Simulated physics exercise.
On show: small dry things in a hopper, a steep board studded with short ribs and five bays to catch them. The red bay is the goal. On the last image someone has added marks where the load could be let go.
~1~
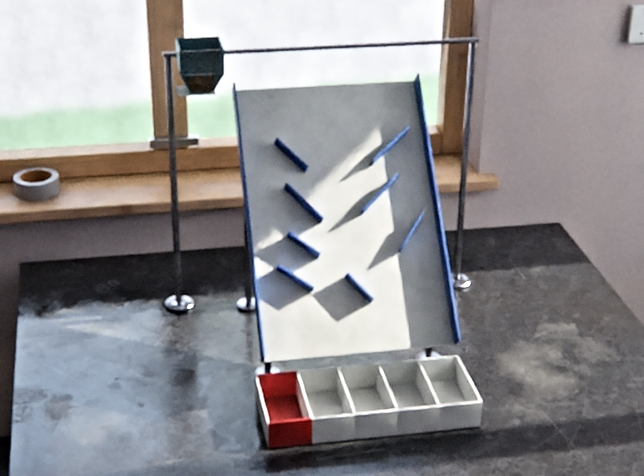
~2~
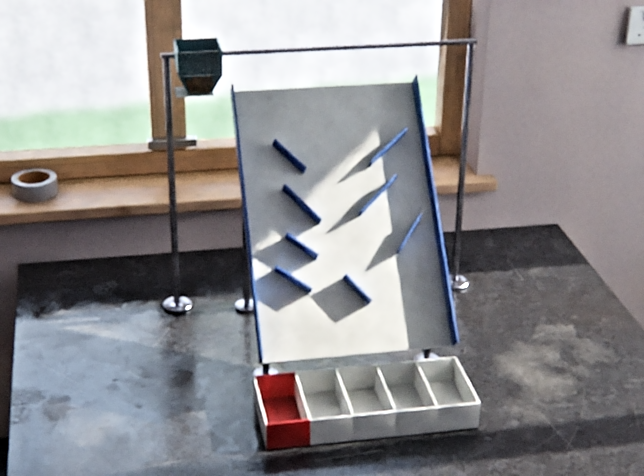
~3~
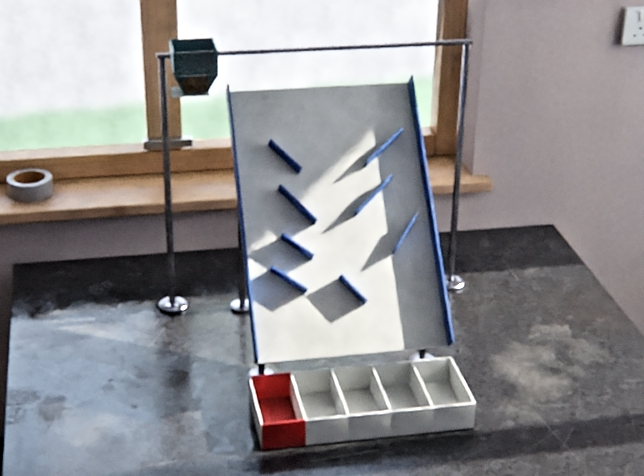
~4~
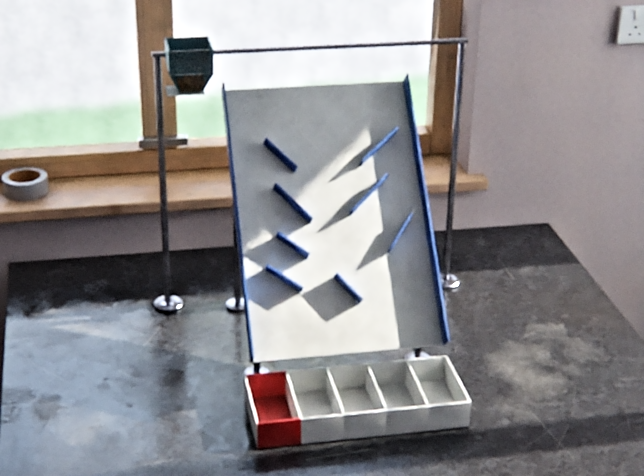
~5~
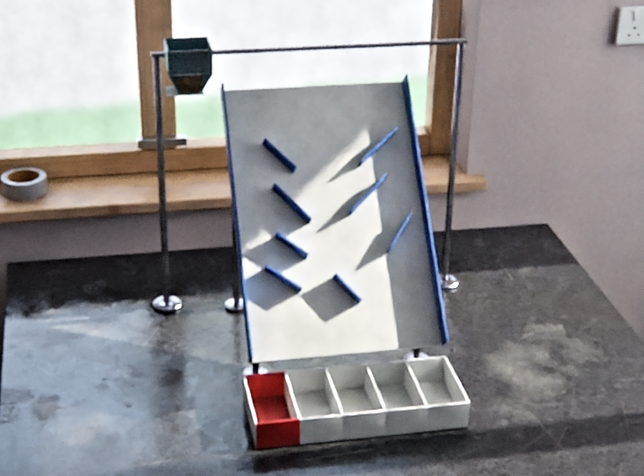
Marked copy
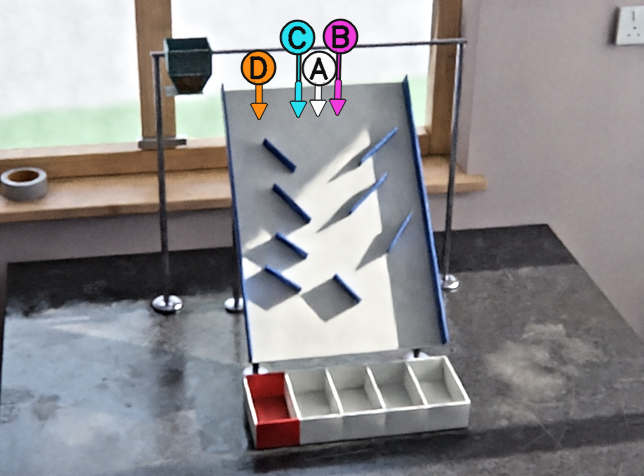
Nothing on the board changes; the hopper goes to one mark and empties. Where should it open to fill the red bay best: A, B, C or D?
Choose D.
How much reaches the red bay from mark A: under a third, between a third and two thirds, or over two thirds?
Under a third.
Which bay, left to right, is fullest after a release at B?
It is the second one.
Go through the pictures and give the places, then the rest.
The first frame shows hopper at (201, 81), cereal balls, door shut.
The second frame shows ribs (275, 139) to (306, 168), (372, 161) to (407, 128), (284, 184) to (322, 220).
The third frame shows ribs (357, 212) to (392, 175), (283, 233) to (314, 255), (396, 250) to (417, 215).
The fourth frame shows ribs (267, 265) to (304, 288), (336, 273) to (363, 300).
The fifth frame shows red bay at (278, 432), number 1 of 5 from the left.
On the marked copy, mark A meets the board at (317, 110); mark B meets the board at (337, 109); mark C meets the board at (298, 111); mark D meets the board at (259, 113).
For mark A, a small part in the red bay, most in other bays, a small part outside the box.
For mark B, a small part in the red bay, most in other bays, a small part outside the box.
For mark C, a stray few in the red bay, most in other bays, a small part outside the box.
For mark D, about a third in the red bay, about half in other bays, a small part outside the box.
